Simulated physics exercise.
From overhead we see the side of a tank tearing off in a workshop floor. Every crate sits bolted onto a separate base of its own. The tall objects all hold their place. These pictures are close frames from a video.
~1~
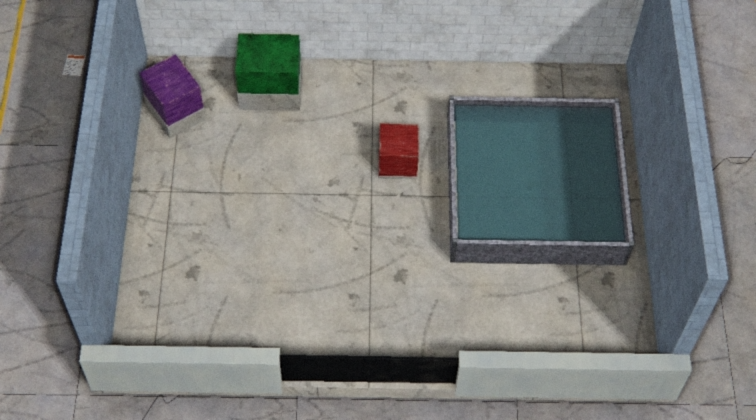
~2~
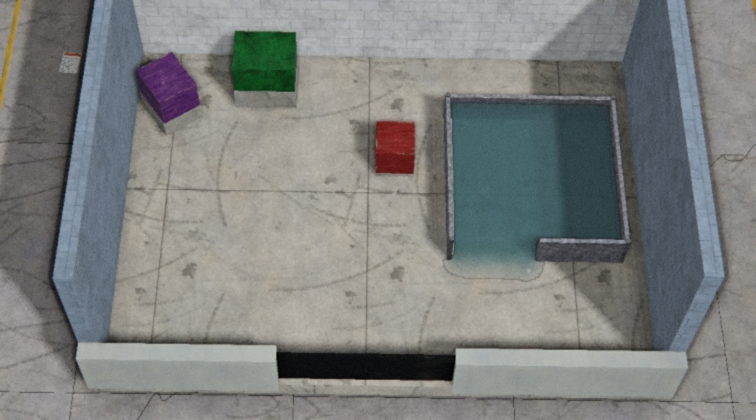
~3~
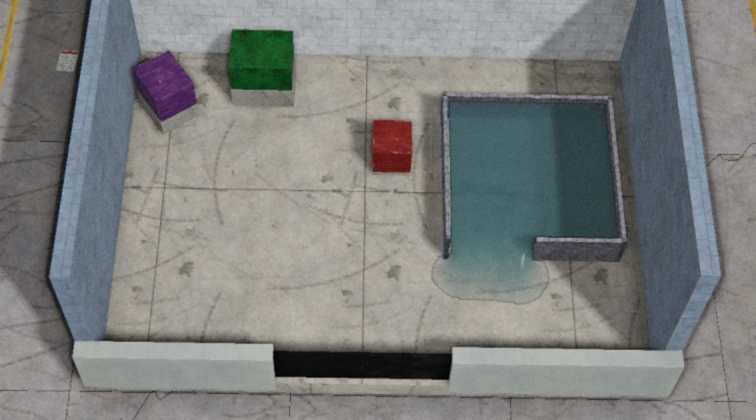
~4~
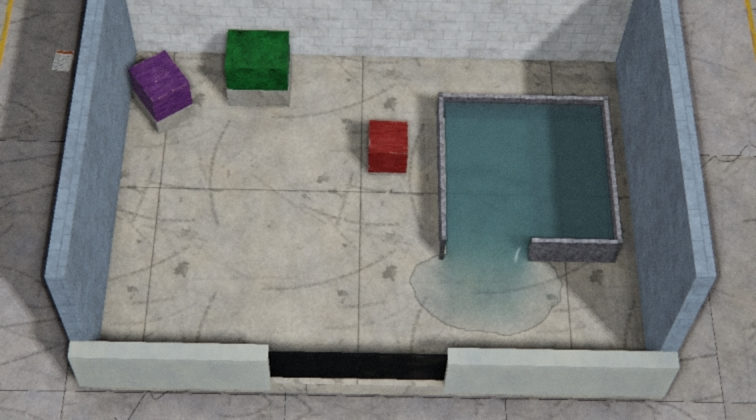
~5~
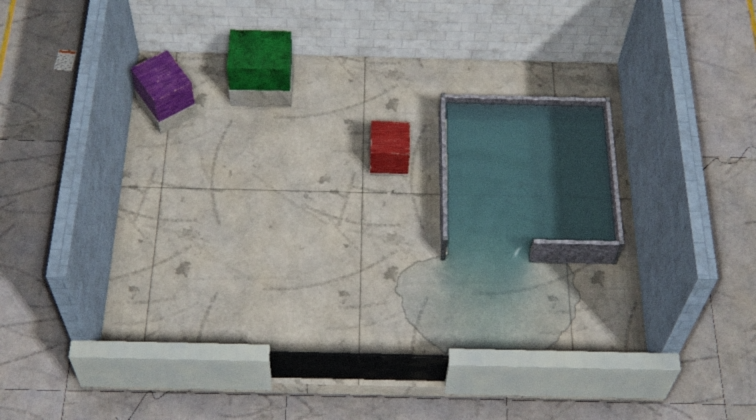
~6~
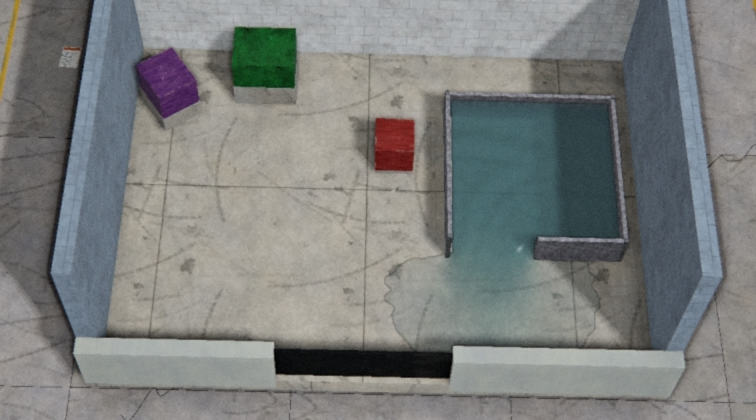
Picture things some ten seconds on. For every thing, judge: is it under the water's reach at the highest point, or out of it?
The red crate doesn't remain clear of the water all along, the green crate remains clear of the water all along, the purple crate remains clear of the water all along.
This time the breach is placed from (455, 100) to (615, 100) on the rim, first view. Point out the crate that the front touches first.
Answer: The green-painted one.
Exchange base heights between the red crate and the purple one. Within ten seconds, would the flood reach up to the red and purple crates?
Taking them in turn, the red crate stays unflooded and the purple crate gets reached.
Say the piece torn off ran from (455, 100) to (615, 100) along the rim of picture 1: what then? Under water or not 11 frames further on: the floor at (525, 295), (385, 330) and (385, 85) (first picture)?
Those three come out moisture-free, moisture-free and soaked, one after another.
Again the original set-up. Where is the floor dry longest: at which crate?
I think it's the red one.
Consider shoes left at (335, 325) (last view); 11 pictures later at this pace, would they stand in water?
Lab note: Spot reads soaked.
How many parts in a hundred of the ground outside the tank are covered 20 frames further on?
I make it 45 per cent.
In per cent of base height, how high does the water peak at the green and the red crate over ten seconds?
Some 30 and 160 % respectively.
A moment on, water covers 15 % of the floor; the red crate not reached, the green crate not reached, the purple crate not reached.
Next, water covers 25 % of the floor; the red crate not reached, the green crate not reached, the purple crate not reached.
Then, water covers 45 % of the floor; the red crate not reached, the green crate not reached, the purple crate not reached.
Later, water covers 70 % of the floor; the red crate not reached, the green crate water round its plinth, the purple crate water round its plinth.
In the end, water covers 95 % of the floor; the red crate was topped, the green crate stayed above the water, the purple crate stayed above the water.
